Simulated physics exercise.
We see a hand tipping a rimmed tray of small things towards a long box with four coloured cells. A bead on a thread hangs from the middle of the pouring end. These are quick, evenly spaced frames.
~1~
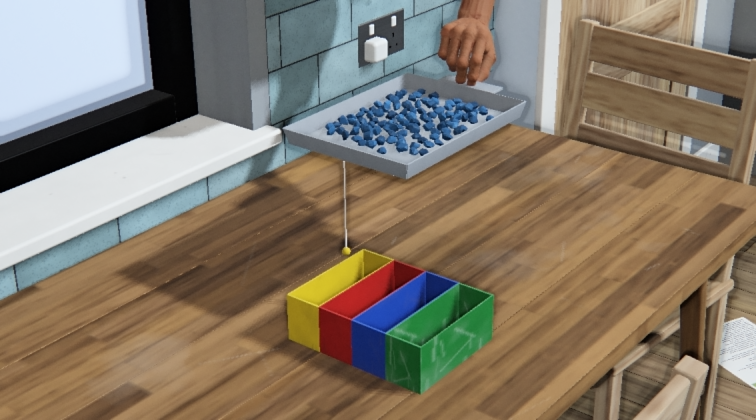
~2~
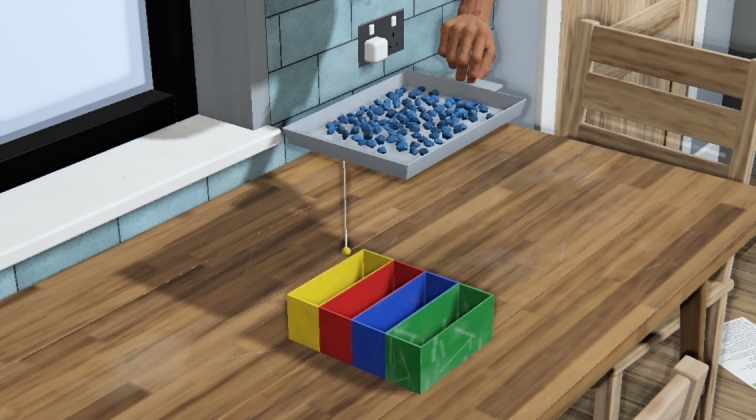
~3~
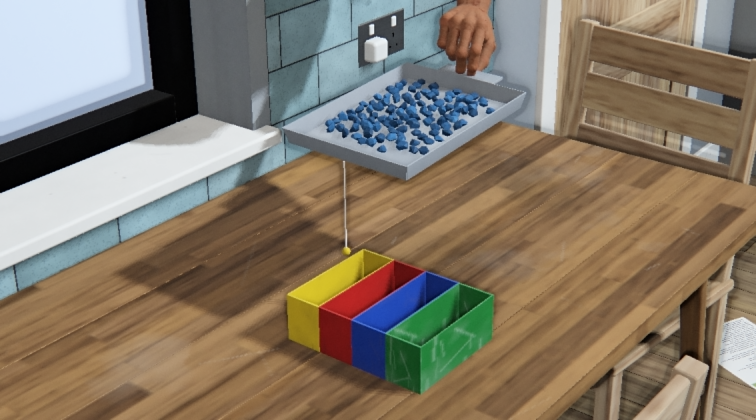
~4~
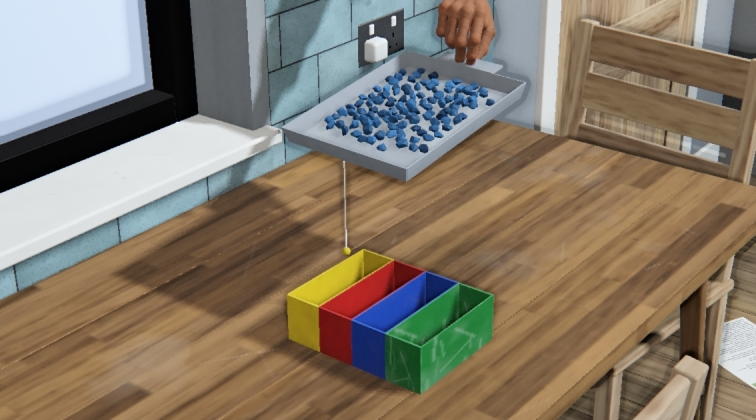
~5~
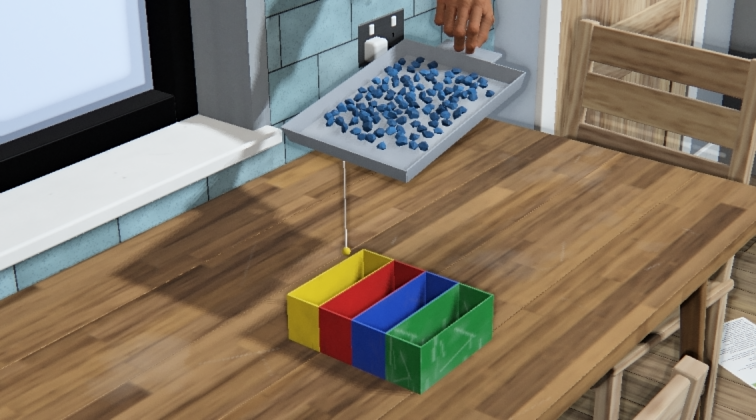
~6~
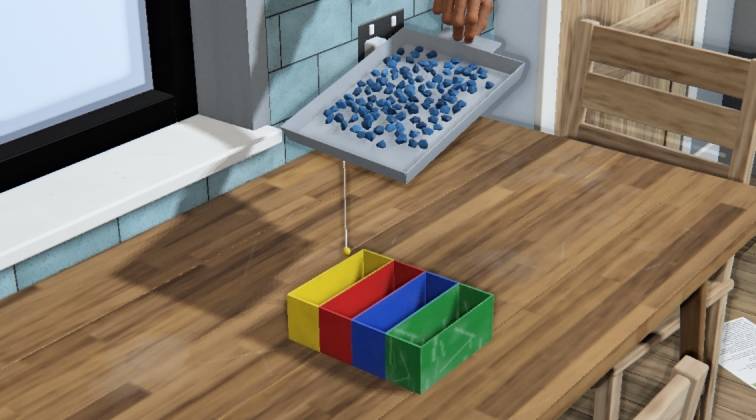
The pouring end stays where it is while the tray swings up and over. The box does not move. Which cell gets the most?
The red cell gets the most.
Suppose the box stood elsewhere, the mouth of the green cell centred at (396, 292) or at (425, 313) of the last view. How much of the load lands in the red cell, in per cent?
Roughly 20 per cent, and 30 per cent.
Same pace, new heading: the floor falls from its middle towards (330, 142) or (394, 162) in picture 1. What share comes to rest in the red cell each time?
The first gives 0 %, the second 50 %.
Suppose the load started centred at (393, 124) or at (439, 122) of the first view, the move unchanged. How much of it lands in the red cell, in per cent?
Roughly 50 per cent, and 50 per cent.
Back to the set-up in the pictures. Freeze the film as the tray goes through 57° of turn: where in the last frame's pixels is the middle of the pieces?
Roughly at (372, 146).
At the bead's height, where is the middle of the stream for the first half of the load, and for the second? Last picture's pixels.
The first part at (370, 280); the rest at (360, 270).
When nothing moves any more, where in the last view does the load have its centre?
At about (363, 330).
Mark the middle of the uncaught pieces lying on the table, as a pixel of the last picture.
At about (273, 308).
Soon after the last picture, tray tipped steeply; all on the tray.
A little later, tray tipped right over; about half on the tray; about a quarter in the red cell; a small part in the blue cell; a small part in the yellow cell; a stray few in the green cell; about a quarter falling or outside the box.
Later still, tray tipped past a quarter turn; about half in the red cell; about a quarter in the yellow cell; about a quarter in the blue cell; a small part in the green cell; a small part falling or outside the box.
At rest, tray tipped past a quarter turn; about half in the red cell; about a quarter in the yellow cell; about a quarter in the blue cell; a small part in the green cell; a small part outside the box.
